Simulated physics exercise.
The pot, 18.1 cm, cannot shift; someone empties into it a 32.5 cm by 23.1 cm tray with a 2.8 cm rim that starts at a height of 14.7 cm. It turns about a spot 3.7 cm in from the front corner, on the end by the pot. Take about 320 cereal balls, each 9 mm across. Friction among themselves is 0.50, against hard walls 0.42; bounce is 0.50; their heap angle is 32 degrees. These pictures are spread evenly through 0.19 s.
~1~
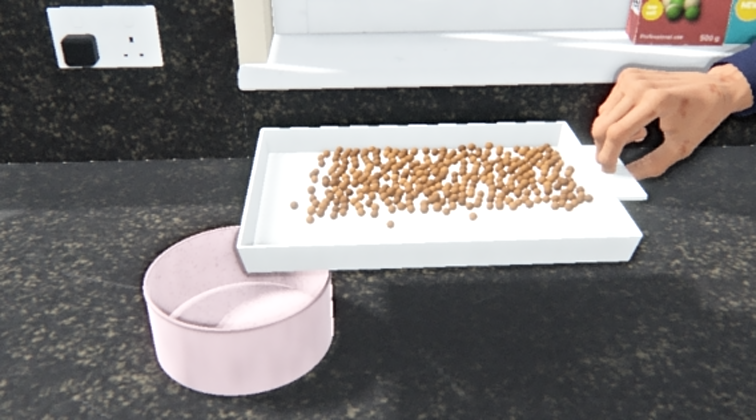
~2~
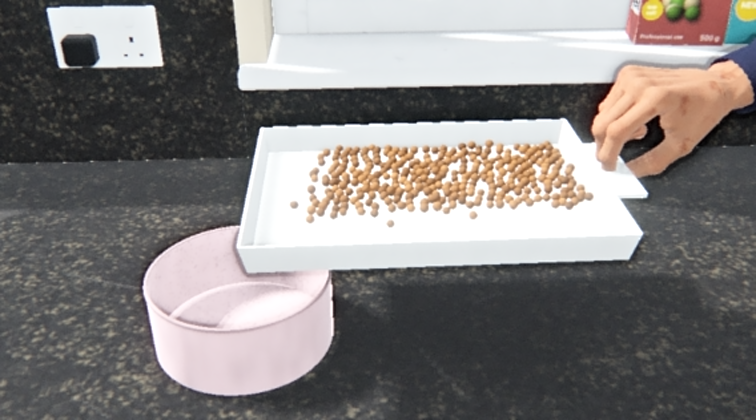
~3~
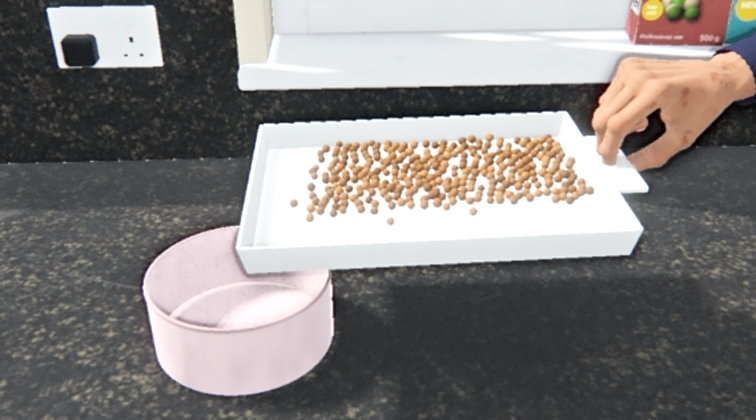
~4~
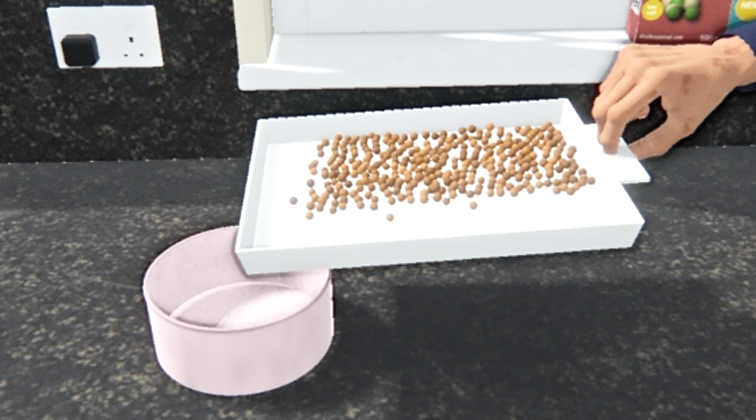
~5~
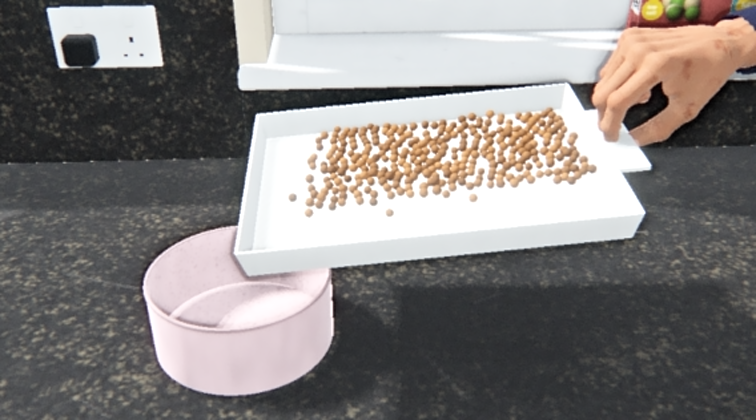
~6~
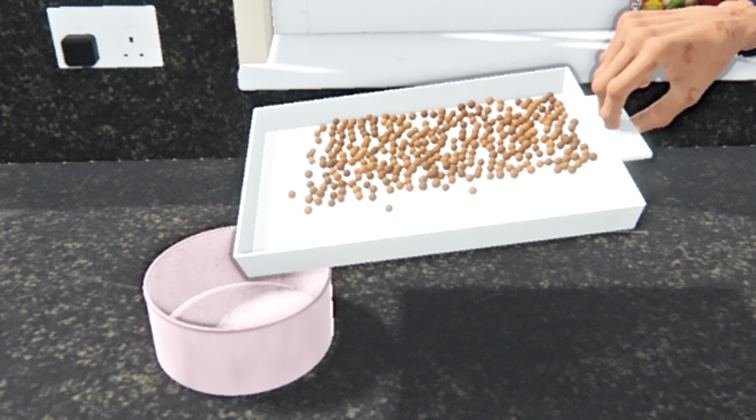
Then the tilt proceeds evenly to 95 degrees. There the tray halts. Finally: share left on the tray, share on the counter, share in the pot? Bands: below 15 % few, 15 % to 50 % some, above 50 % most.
Result: Tray: Few, counter: Most, pot: Few.
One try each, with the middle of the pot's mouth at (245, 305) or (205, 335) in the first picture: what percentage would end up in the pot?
Around 75 per cent, then around 95 per cent.
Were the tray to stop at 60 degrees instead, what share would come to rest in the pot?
It would land at about 0 percent.
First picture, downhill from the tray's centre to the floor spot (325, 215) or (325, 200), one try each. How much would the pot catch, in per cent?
First try: Around 55 percent; second try: Around 55 percent.
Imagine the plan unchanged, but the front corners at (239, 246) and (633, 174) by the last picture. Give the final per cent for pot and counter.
That works out as pot 60 and counter 40.
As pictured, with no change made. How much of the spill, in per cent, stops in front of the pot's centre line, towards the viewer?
Some 100 per cent.
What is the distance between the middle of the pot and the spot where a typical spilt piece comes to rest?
I'd say around 16 centimetres.
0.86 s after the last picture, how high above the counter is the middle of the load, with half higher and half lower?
About 16 cm.
Then, 0.52 s after the last picture, tilt 51 degrees; the tray holds 100 %, the pot 0 %.
Then, 0.86 s after the last picture, tilt 78 degrees; the tray holds 70 %, the pot 0 %.
Then, 1.29 s after the last picture, tilt 95 degrees; the tray holds 15 %, the pot 0 %.
In the end, tray 5 %, counter 95 %, pot 0 %.
